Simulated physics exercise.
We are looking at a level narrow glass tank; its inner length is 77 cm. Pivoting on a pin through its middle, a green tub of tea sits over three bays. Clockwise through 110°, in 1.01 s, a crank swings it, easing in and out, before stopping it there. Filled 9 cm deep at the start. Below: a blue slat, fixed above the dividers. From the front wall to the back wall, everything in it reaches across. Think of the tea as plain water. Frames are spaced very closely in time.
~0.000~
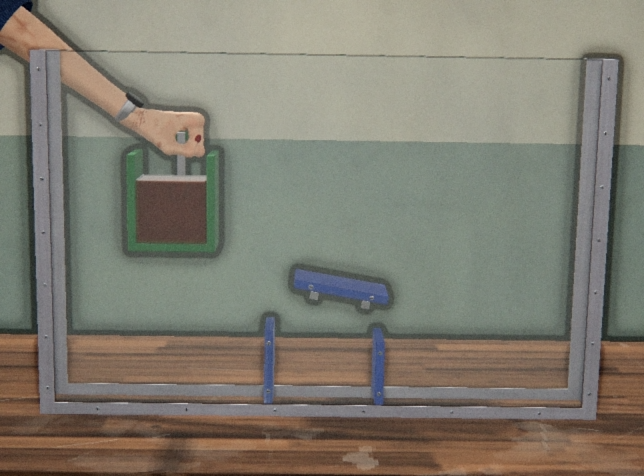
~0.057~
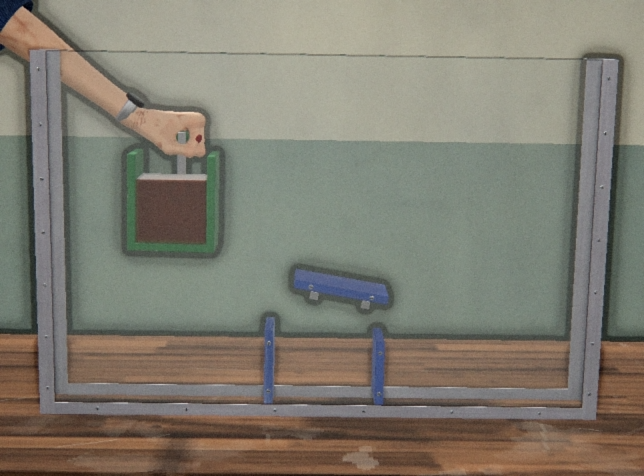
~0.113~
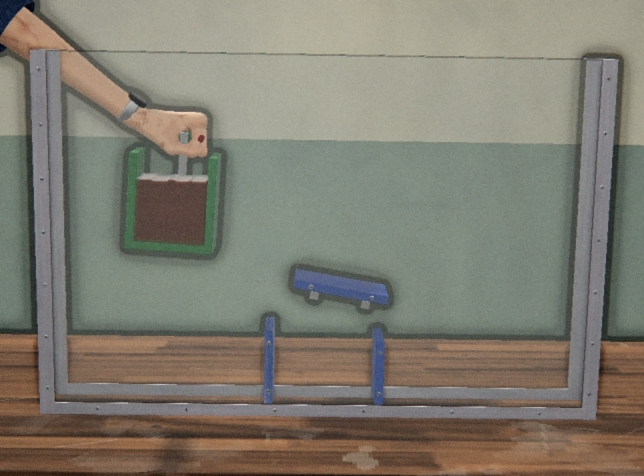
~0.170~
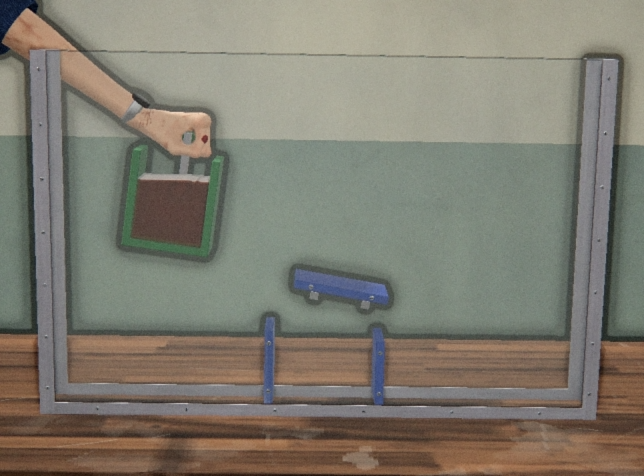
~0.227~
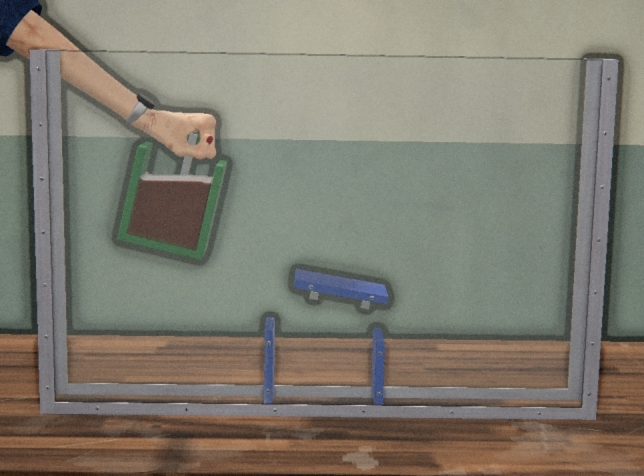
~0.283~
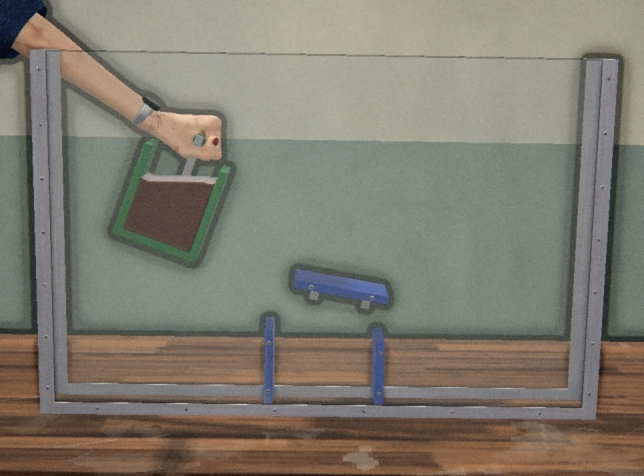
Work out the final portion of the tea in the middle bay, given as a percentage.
About 60 per cent ends in the middle bay.
Then, 0.50 s in, hardly anything has reached the bottom yet.
Then, 0.77 s in, 13 per cent is down, the largest part in the middle bay.
Then, 1.12 s in, 82 per cent is down, the largest part in the middle bay.
Finally, the split from left to right is 38, 61 and 1 per cent.
